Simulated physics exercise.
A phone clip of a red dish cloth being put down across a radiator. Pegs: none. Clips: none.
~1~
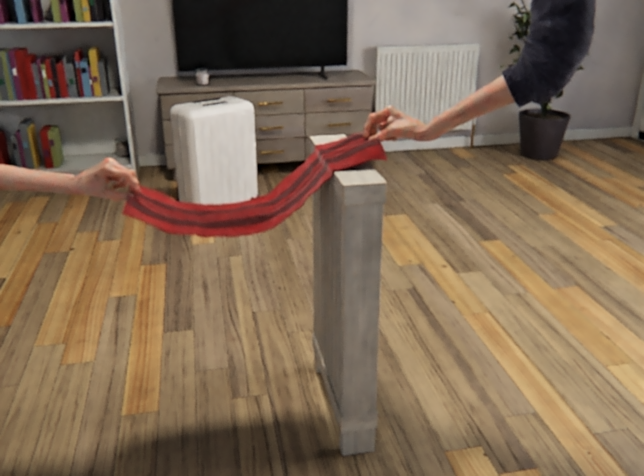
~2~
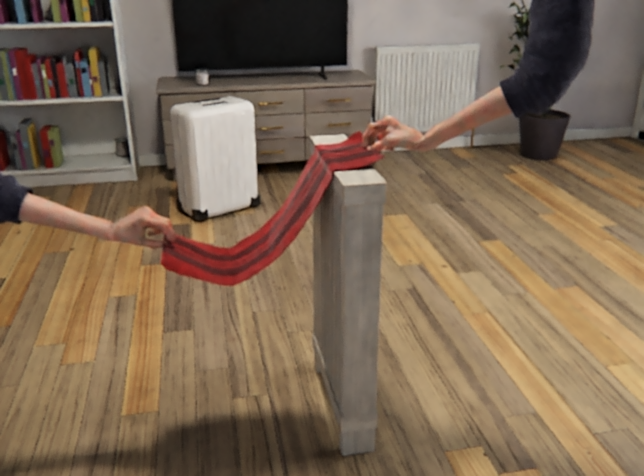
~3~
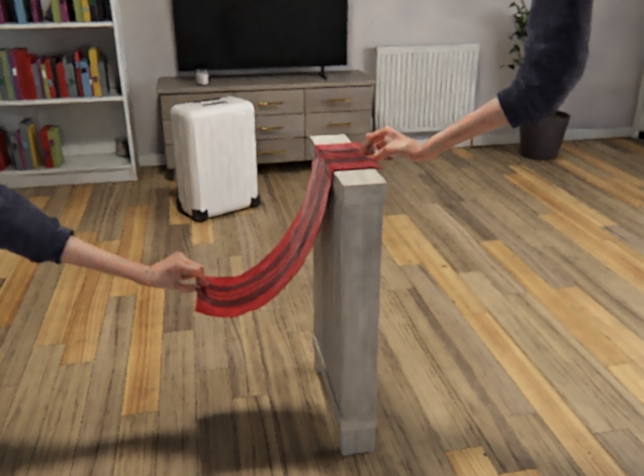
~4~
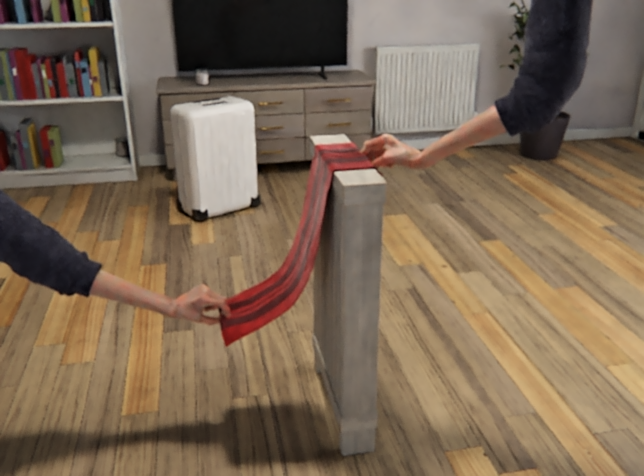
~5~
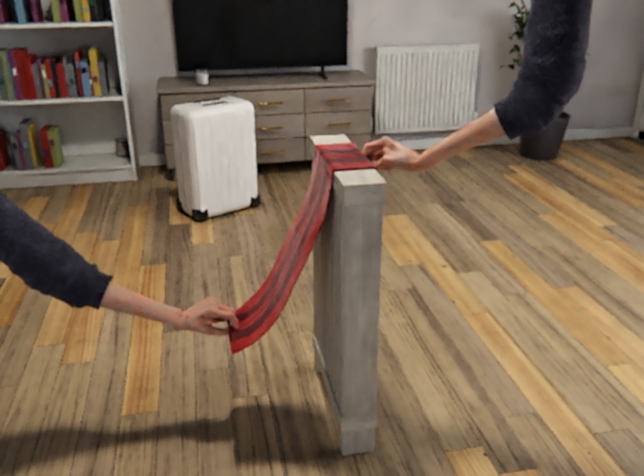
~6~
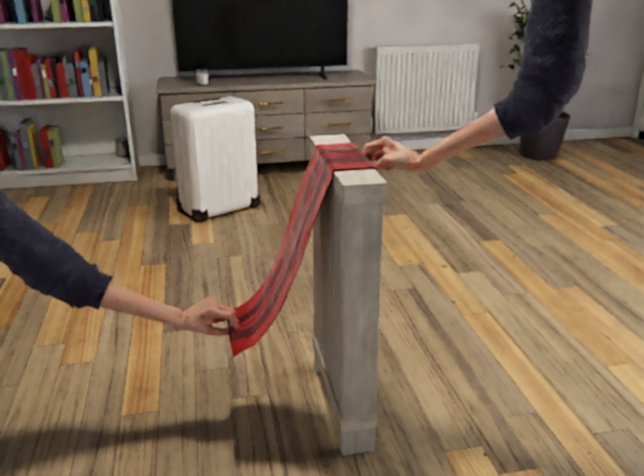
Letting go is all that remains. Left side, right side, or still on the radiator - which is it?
Left side.
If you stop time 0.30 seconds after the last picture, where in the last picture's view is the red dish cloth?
Estimated pixel: Around (301, 304).
Then, 0.30 s later than the last view, dish cloth clear of the top and falling near (301, 304).
Then, 0.58 s later than the last view, dish cloth in a heap on the floor near (306, 408).
Finally, dish cloth in a heap on the floor near (306, 410). The red dish cloth drops leftwards.
